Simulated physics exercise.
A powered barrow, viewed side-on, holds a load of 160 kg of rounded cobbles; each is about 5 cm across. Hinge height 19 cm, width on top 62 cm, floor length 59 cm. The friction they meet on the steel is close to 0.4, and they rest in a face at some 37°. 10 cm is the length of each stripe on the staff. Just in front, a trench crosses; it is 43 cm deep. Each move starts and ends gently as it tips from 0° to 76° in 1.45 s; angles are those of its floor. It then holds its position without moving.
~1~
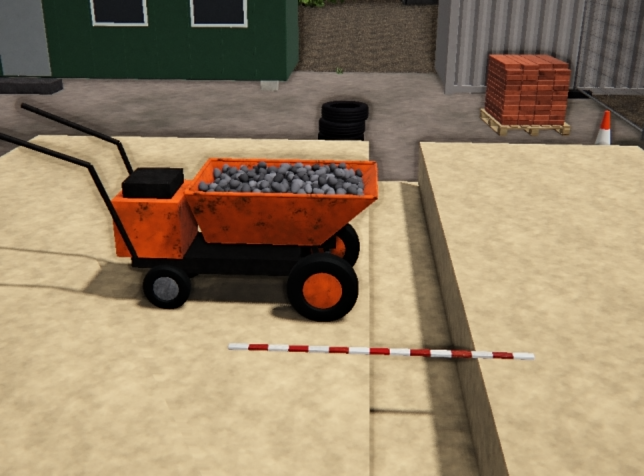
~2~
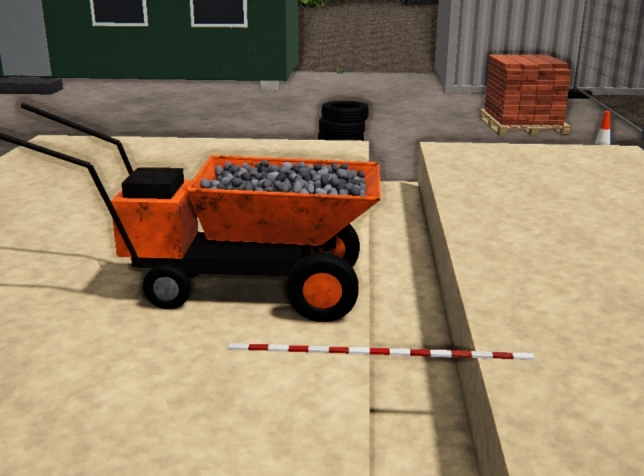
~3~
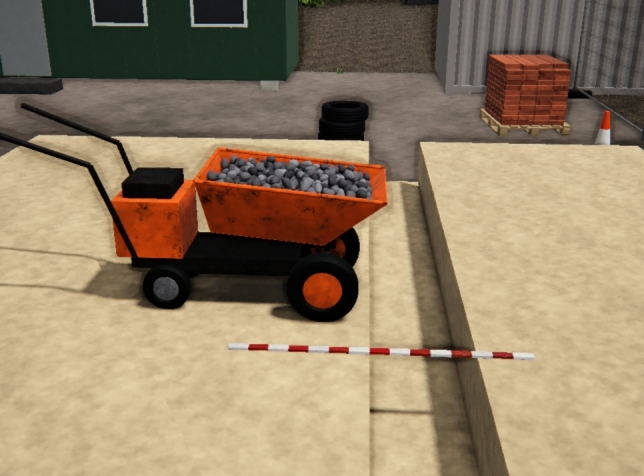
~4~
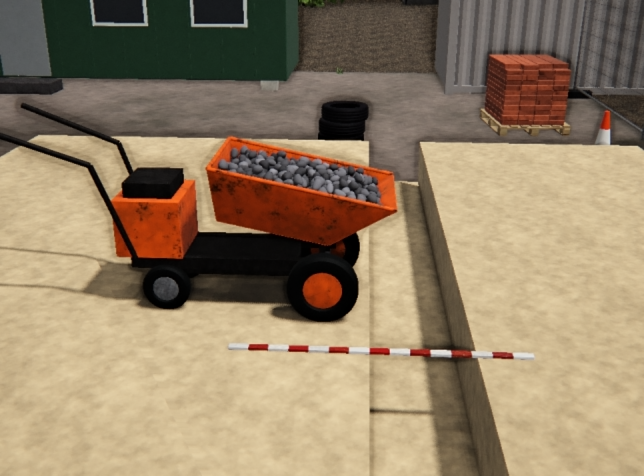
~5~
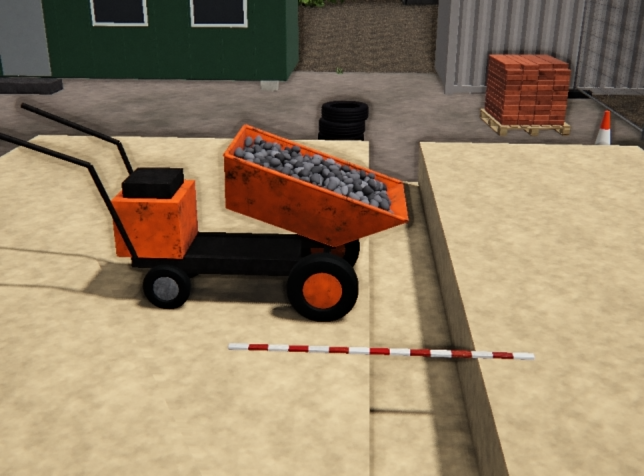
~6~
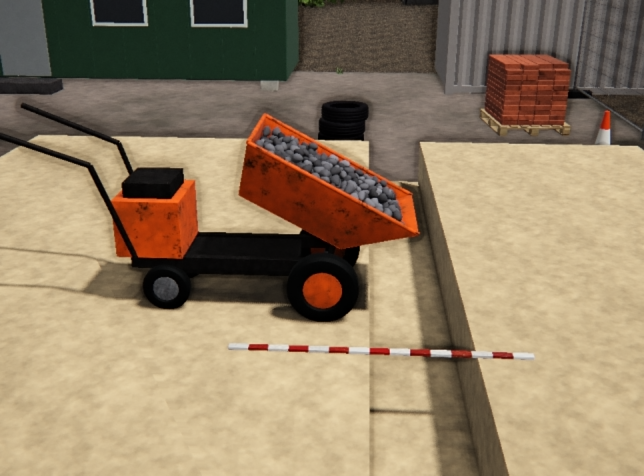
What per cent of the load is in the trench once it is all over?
69 %.
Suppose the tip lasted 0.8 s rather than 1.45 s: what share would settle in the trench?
Around 65 per cent would end in the trench.
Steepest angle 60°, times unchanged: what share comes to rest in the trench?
It would be close to 65 percent.
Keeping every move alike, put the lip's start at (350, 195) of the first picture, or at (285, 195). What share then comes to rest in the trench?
The first gives about 100 percent and the second about 75 percent.
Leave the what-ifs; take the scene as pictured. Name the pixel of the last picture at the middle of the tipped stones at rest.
Somewhere around (443, 351) in the last picture.
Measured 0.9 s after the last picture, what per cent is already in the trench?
45 per cent or so by then.
Then, 0.5 s after the last picture the floor is at 64°, 95 % in the tray, 5 % in the trench; the foremost stones are at (460, 296).
Then, 0.9 s after the last picture the floor is at 76°, 29 % in the tray, 44 % in the trench, 27 % past the trench; the foremost stones are at (565, 303).
Then, 1.3 s after the last picture the floor is at 76°, 3 % in the tray, 66 % in the trench, 31 % past the trench; the foremost stones are at (636, 315).
Then, 3.2 s after the last picture the floor is at 76°, 0 % in the tray, 69 % in the trench, 31 % past the trench; the foremost stones are past the picture's edge.
